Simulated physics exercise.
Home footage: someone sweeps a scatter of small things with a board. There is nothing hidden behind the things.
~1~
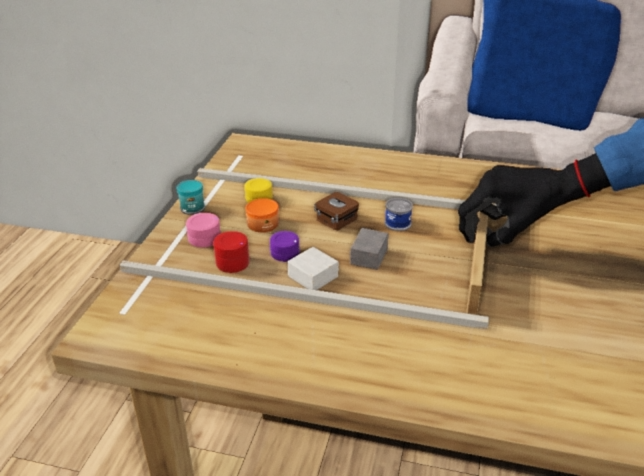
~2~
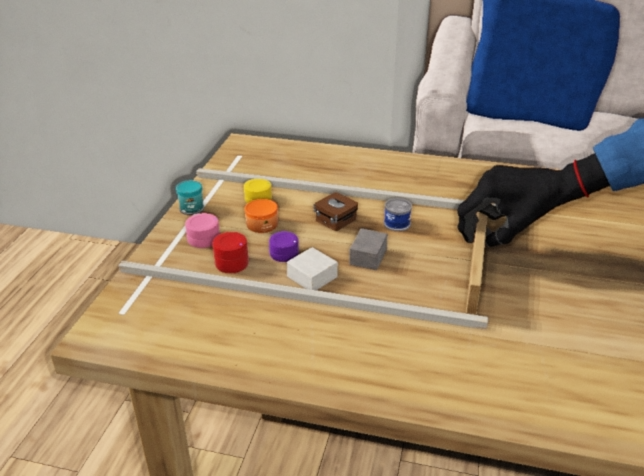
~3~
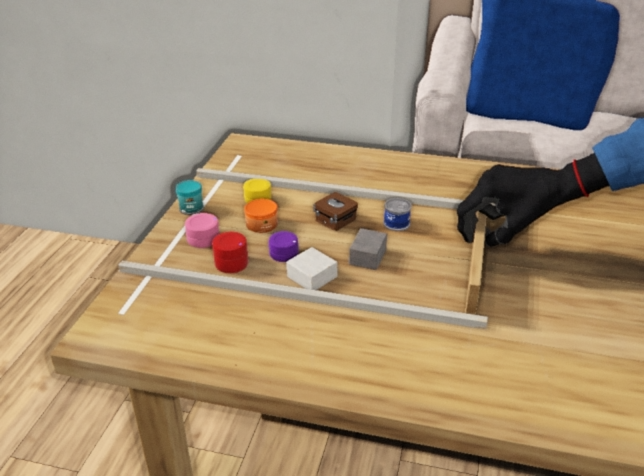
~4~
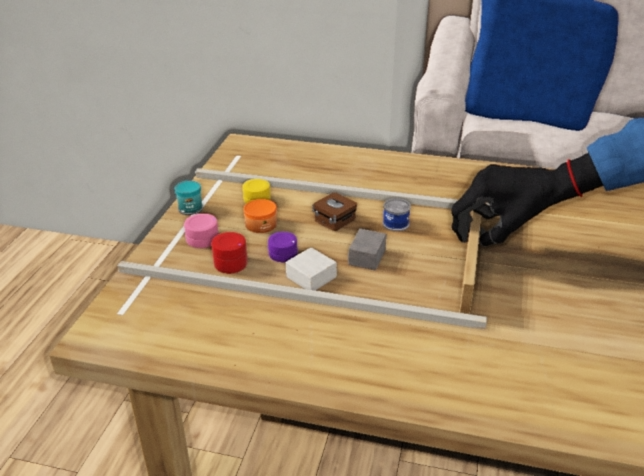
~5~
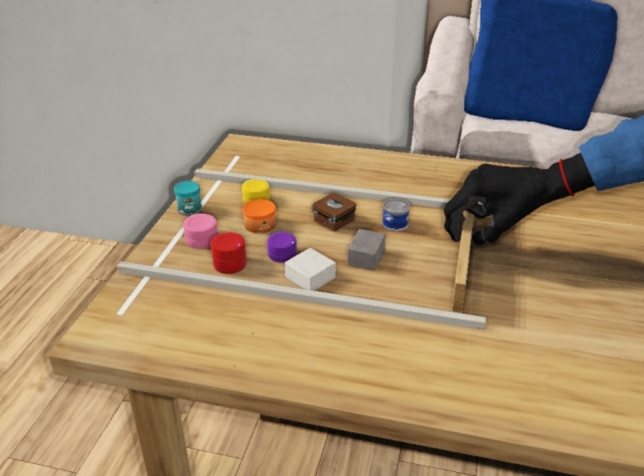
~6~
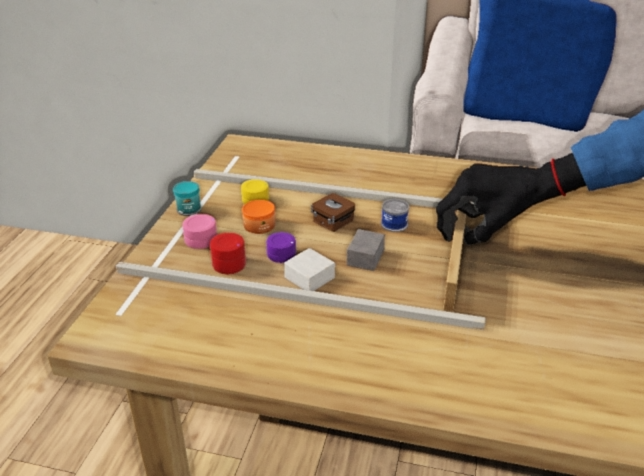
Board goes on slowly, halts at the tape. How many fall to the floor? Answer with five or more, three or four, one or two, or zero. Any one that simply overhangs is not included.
The count that falls is five or more.
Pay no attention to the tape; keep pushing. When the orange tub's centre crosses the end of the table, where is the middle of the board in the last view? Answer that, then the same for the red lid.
Near (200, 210) and (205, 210).
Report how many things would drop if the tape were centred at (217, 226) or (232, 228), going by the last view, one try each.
You'd find 1 and then 0 on the floor.
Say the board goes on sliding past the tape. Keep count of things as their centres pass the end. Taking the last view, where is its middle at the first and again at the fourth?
Its centre point is roughly (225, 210) and later (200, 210).
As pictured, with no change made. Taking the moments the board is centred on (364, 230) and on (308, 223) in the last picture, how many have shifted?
First 3 and then 6.
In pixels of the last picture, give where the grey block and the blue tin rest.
You'll find the grey block at roughly (167, 223) and the blue tin at roughly (197, 185).
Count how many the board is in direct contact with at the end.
The count in contact is 4.
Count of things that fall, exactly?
Count of fallen: 6.
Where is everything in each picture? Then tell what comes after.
Turquoise tin (191, 197); pink lid (204, 230); yellow lid (259, 192); board (480, 244); tape (192, 221), in the first picture.
Pink lid (203, 230); brown case (336, 212), in the second picture.
Yellow lid (258, 192); red lid (231, 252), in the third picture.
Turquoise tin (189, 198); orange tub (261, 216), in the fourth picture.
Pink lid (201, 231); purple lid (282, 247), in the fifth picture.
Turquoise tin (188, 199); pink lid (200, 231); yellow lid (255, 193); board (457, 242); tape (188, 222), in the sixth picture.
Early on, none off yet; turquoise tin at rest near (188, 199); pink lid at rest near (200, 231); yellow lid at rest near (255, 193).
A while later, none off yet; turquoise tin at rest near (188, 199); pink lid moving near (195, 230); yellow lid moving near (250, 193).
Finally, the number that fall off is five or more; lost, purple lid, orange tub, red lid, yellow lid, pink lid and turquoise tin.
